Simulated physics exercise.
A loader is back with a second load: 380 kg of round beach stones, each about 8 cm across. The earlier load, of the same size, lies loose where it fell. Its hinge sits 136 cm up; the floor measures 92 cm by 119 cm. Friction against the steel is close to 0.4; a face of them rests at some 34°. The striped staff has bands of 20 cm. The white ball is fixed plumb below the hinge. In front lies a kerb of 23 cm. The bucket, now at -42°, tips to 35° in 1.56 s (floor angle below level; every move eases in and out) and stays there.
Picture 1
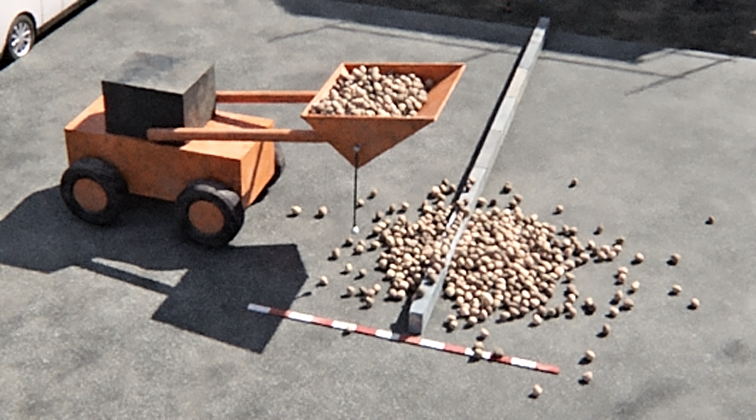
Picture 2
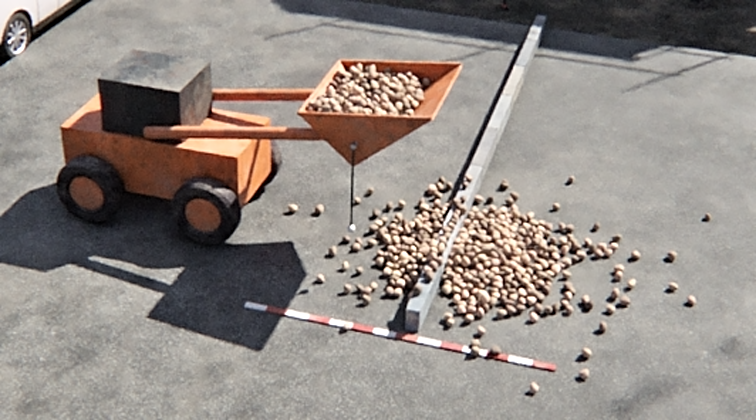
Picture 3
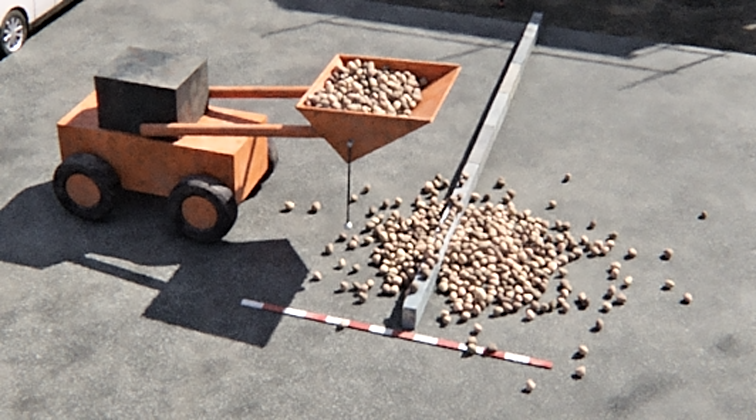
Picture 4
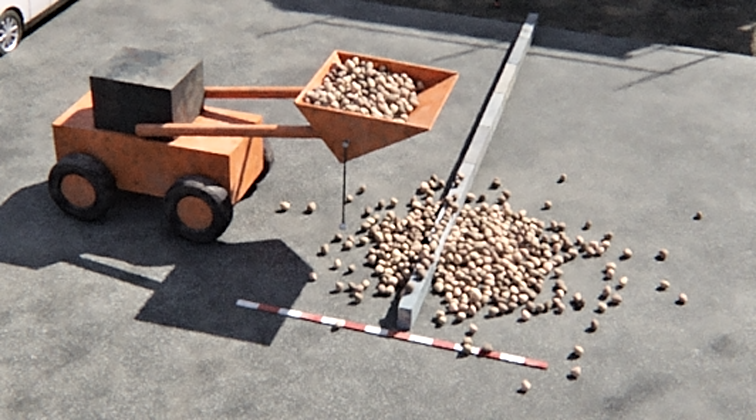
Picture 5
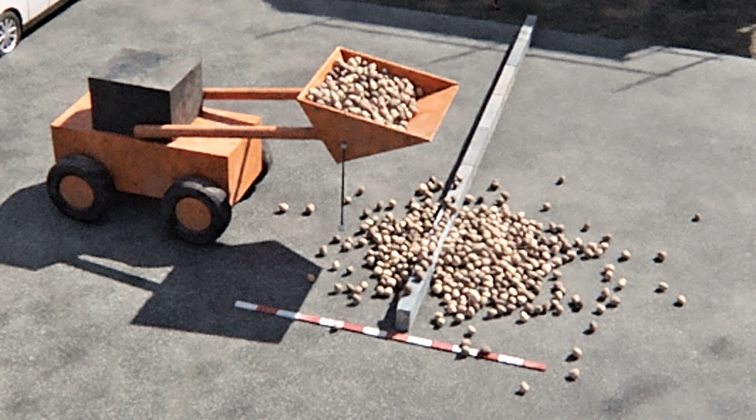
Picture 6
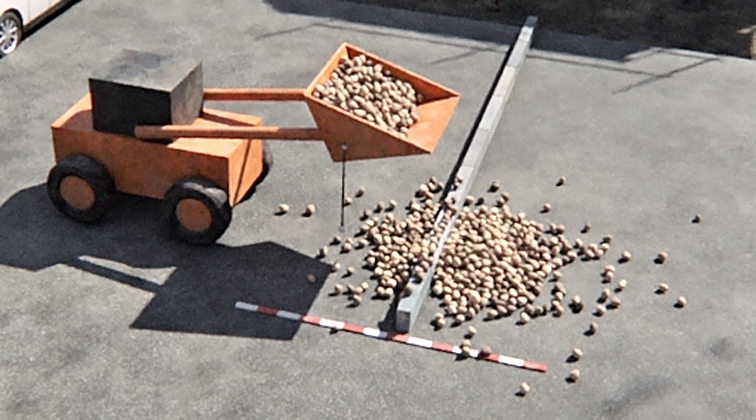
An orange loader slowly tips its bucket of brown stones forward near a scattered pile.
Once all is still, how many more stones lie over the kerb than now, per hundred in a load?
Close to 94 parts in a hundred.
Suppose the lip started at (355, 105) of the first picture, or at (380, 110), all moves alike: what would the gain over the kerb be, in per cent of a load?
Near 0 per cent from the first place, 10 from the second.
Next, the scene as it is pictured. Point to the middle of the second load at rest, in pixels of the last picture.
Their middle is at about (480, 252).
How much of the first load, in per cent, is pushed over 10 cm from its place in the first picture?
Roughly 20 per cent of them.
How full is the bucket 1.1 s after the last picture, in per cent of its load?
Roughly 45 per cent is still inside.
Then, 0.6 s after the last picture the floor is at 23°; in per cent of one load, 100 in the bucket, 36 on this side of the kerb, 64 over the kerb; the foremost stones are at (648, 272).
Then, 1.1 s after the last picture the floor is at 35°; in per cent of one load, 46 in the bucket, 63 on this side of the kerb, 90 over the kerb; the foremost stones are at (648, 272).
Then, 1.4 s after the last picture the floor is at 35°; in per cent of one load, 10 in the bucket, 56 on this side of the kerb, 134 over the kerb; the foremost stones are at (648, 272).
Then, 4.1 s after the last picture the floor is at 35°; in per cent of one load, 0 in the bucket, 43 on this side of the kerb, 157 over the kerb; the foremost stones are at (651, 271). Net gain over the kerb, 94.
